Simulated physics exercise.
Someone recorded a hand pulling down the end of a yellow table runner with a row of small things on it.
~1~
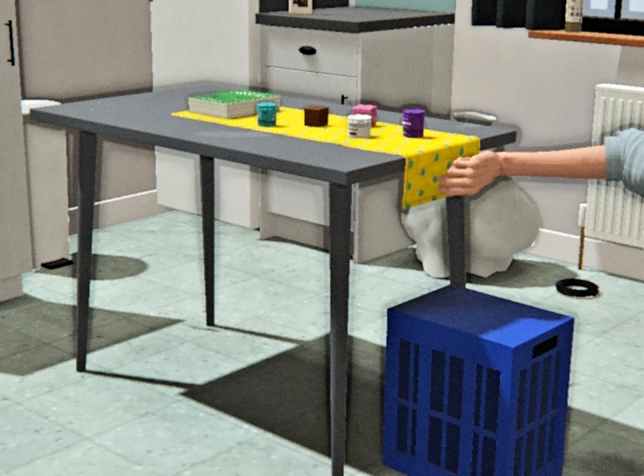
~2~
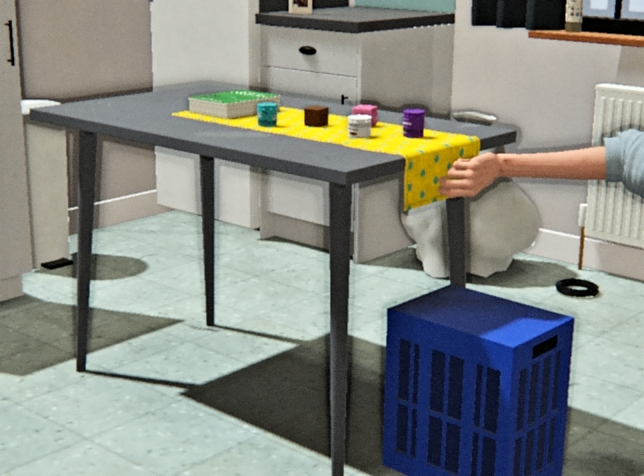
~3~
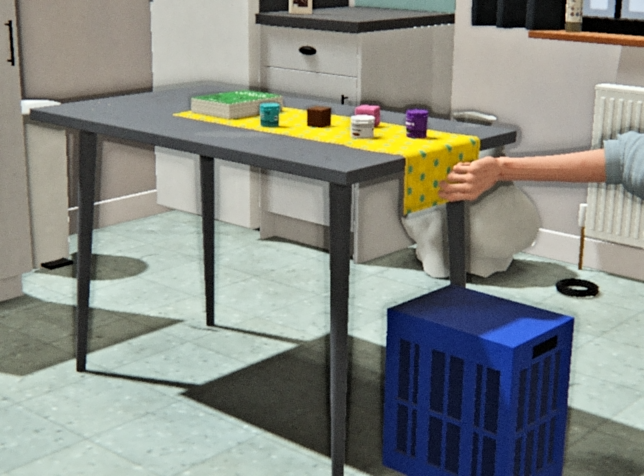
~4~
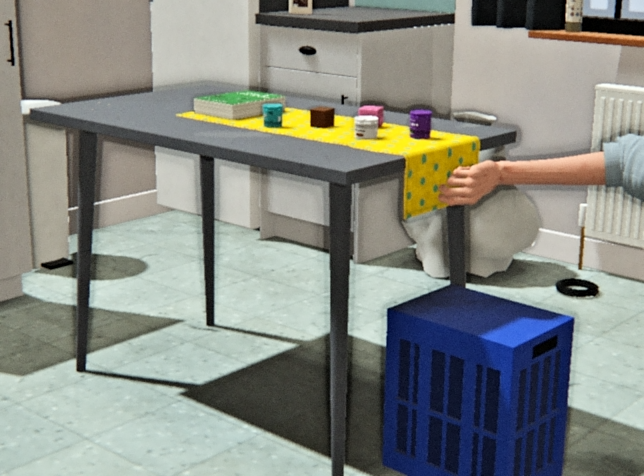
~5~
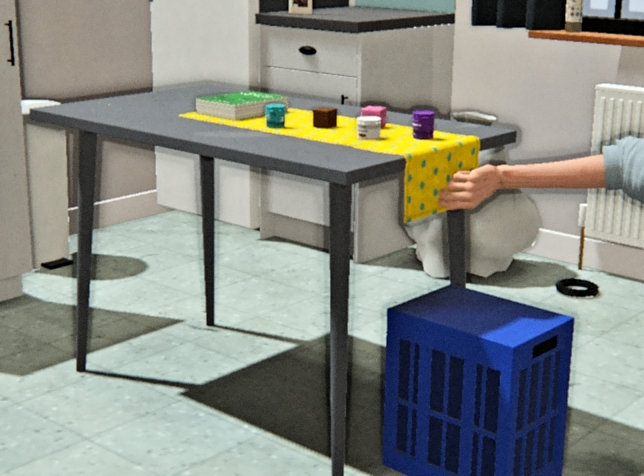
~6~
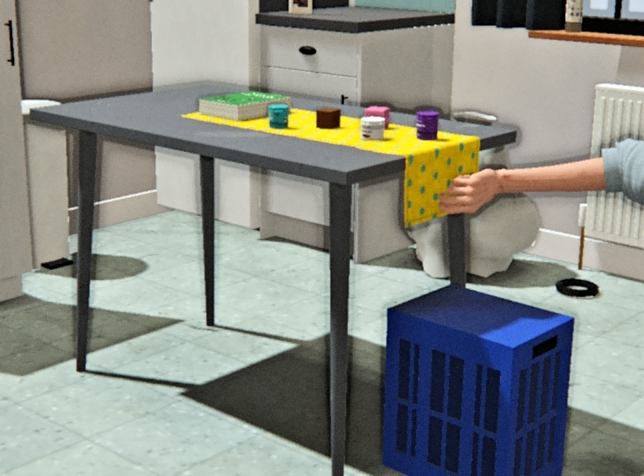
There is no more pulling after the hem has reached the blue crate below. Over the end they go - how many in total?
Exactly two go over.
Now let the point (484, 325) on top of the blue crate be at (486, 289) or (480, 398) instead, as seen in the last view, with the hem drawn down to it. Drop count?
Count: 1, then 4.
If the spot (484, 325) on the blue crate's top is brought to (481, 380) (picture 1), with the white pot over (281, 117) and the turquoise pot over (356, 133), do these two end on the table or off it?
The white pot ends up on top while the turquoise pot ends up off.
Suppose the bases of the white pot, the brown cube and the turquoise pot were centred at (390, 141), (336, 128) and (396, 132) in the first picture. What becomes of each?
Looking at each one, the white pot drops away, the brown cube remains in position and the turquoise pot drops away.
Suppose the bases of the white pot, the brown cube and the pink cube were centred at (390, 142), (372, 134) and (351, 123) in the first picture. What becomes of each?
Outcome: White pot falls away, brown cube falls away, pink cube stays.
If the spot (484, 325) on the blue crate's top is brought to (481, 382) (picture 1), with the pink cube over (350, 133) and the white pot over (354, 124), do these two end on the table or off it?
Outcome for the pink cube: It is lost. Outcome for the white pot: It is lost.
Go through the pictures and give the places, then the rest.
The first picture shows hem (404, 210); purple pot (414, 111); white pot (360, 117); pink cube (365, 107); brown cube (316, 108); turquoise pot (267, 104); top of the crate (484, 325).
The second picture shows hem (404, 211); purple pot (414, 111).
The third picture shows hem (404, 214); white pot (363, 117).
The fourth picture shows hem (404, 219); pink cube (371, 108); top of the crate (484, 325).
The fifth picture shows hem (404, 223); brown cube (325, 109).
The sixth picture shows hem (406, 228); purple pot (428, 113); white pot (373, 119); pink cube (378, 109); brown cube (328, 109); turquoise pot (279, 106).
Early on, hem near (441, 256); purple pot gone.
Midway, hem on the crate; purple pot and white pot gone.
Finally, hem on the crate; purple pot and white pot gone. The table loses two.
